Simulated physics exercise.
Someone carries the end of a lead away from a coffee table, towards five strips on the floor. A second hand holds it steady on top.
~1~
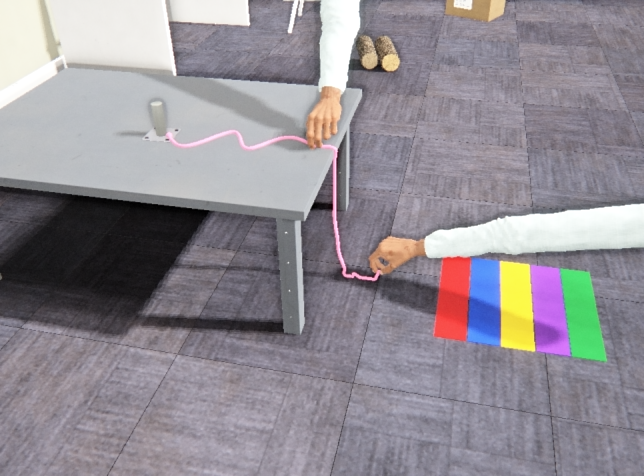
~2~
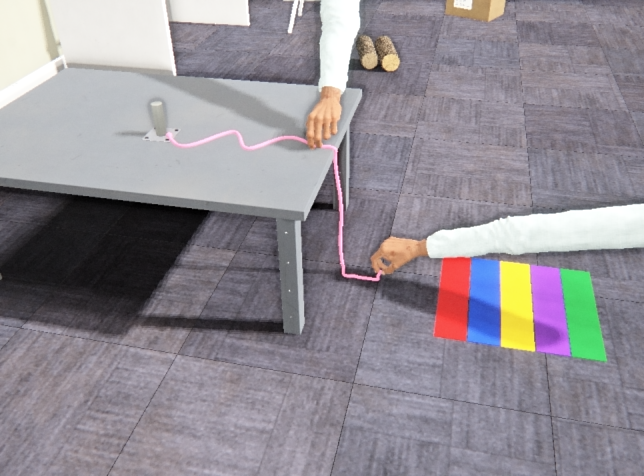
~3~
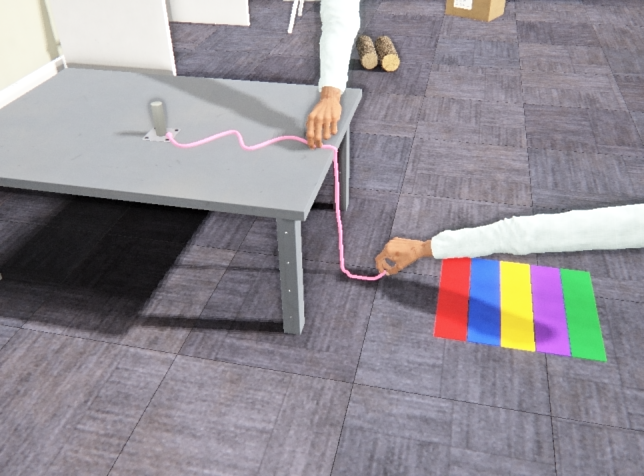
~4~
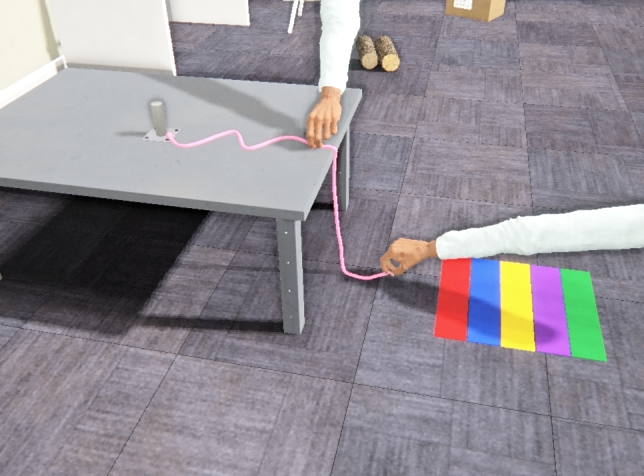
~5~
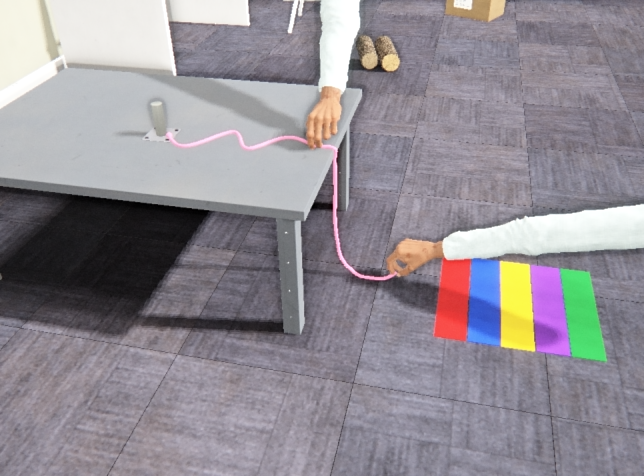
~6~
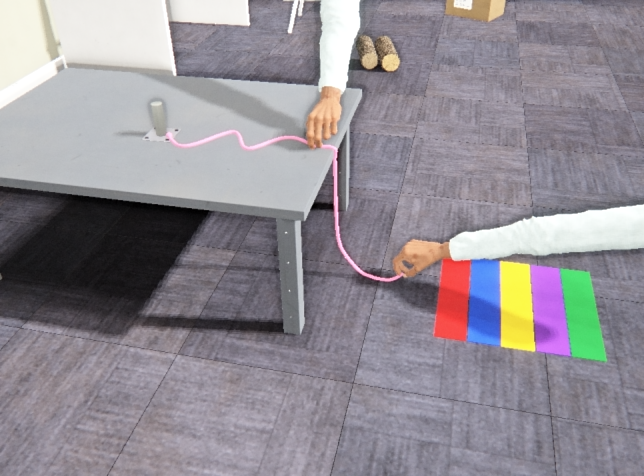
Pink lead hanging off a grey table edge, one hand resting on it while another slowly draws its end rightward near coloured strips.
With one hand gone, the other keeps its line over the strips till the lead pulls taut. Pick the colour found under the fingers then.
Purple is under them.
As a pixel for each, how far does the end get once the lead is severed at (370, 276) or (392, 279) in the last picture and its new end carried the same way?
Taking them in turn, near (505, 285) and near (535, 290).
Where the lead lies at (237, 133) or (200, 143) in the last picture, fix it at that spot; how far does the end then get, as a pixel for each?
Pixel positions per try: (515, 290); (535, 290).
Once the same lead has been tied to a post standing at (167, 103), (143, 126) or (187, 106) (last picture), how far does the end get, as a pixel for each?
Close to (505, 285), (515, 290) and (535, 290) in that order.
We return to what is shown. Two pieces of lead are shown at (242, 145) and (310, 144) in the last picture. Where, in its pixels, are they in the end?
The first settles around (286, 144), the second around (365, 172).
Soon after, end near (504, 287); over yellow.
After that, end near (534, 291); over purple.
At the stop, end near (552, 293); over purple. The end stops over the purple strip.
